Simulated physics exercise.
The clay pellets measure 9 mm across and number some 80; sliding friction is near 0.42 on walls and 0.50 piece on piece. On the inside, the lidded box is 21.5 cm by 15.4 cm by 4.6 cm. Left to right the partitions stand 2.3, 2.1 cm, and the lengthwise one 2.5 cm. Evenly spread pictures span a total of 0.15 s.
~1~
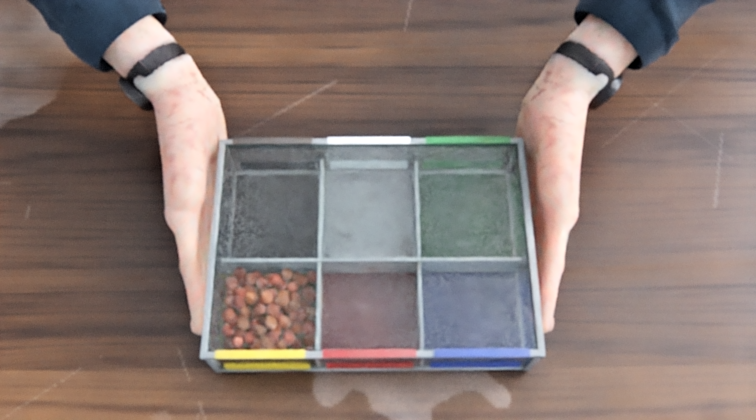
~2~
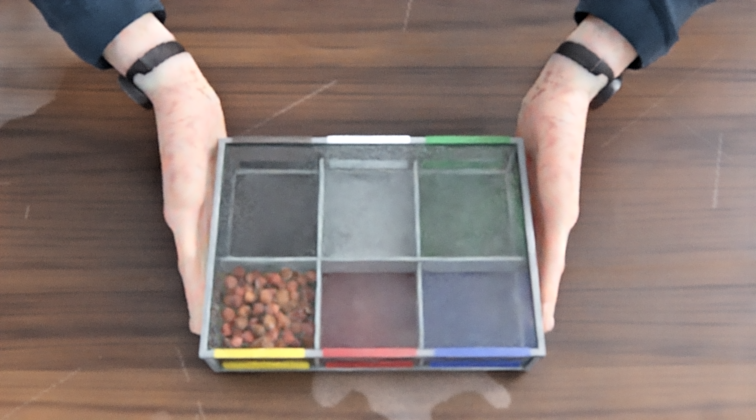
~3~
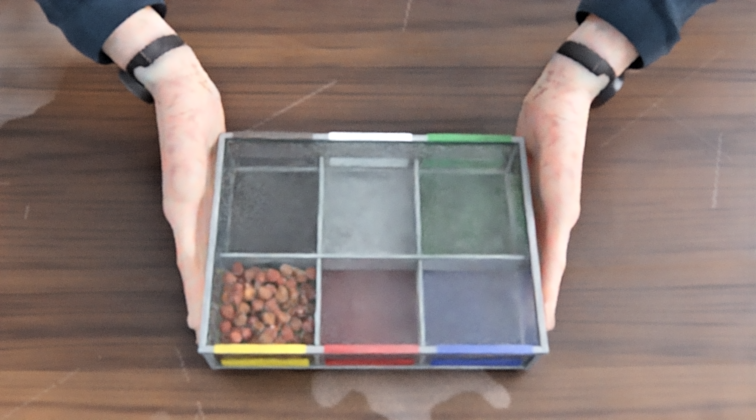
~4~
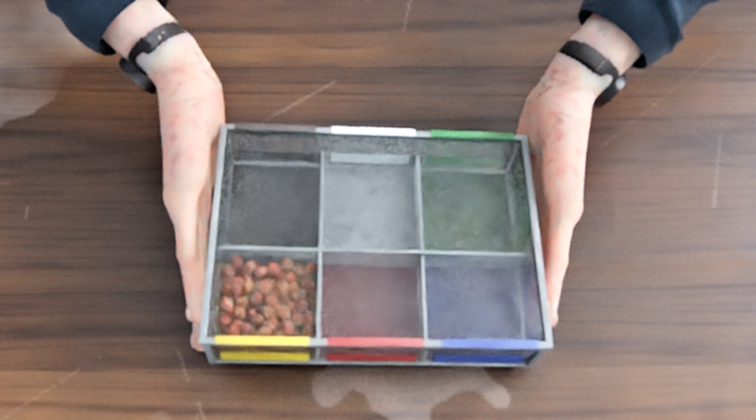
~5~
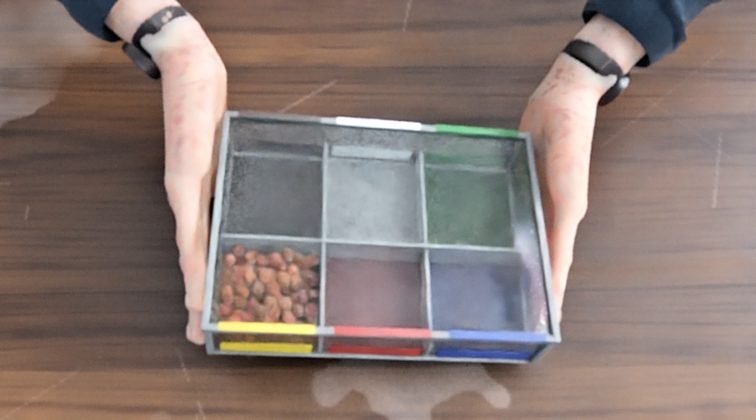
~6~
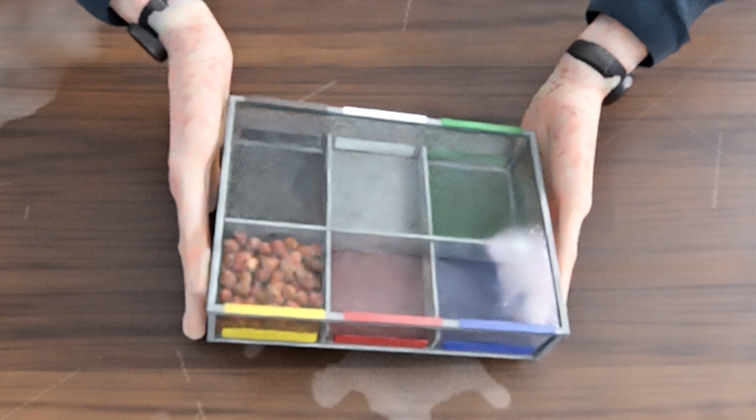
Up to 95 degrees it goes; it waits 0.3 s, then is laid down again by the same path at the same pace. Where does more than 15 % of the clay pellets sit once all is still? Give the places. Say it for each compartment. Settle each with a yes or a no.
In order: Red compartment: Fails to beat the threshold; blue compartment: Fails to beat the threshold; green compartment: Beats the threshold; yellow compartment: Fails to beat the threshold; white compartment: Fails to beat the threshold; black compartment: Fails to beat the threshold.
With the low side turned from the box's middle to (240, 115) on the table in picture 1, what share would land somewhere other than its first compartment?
The share comes to about 50 in a hundred.
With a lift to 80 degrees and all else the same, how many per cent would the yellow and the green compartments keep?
Result - yellow 30 percent, green 55 percent.
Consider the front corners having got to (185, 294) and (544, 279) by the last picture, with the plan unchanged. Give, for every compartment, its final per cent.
Red 0, blue 0, green 0, yellow 15, white 5, black 80.
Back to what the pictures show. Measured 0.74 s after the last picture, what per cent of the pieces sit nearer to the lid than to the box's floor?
About 80 per cent.
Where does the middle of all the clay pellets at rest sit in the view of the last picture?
Centre at rest: Approx. (480, 198) px.
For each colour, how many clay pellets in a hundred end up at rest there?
Red 0; blue 0; green 90; yellow 5; white 5; black 0 (in a hundred).
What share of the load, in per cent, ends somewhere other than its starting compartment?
Somewhere around 95 percent.
Then, 0.74 s after the last picture, tilt 95 degrees; red 5 %, green 55 %, yellow 20 %, white 25 %.
Then, 1.23 s after the last picture, tilt 53 degrees; red 5 %, green 90 %, yellow 5 %, white 5 %.
Then, 1.79 s after the last picture, tilt 0 degrees; green 90 %, yellow 5 %, white 5 %.
In the end, red 0 %, blue 0 %, green 90 %, yellow 5 %, white 5 %, black 0 %.
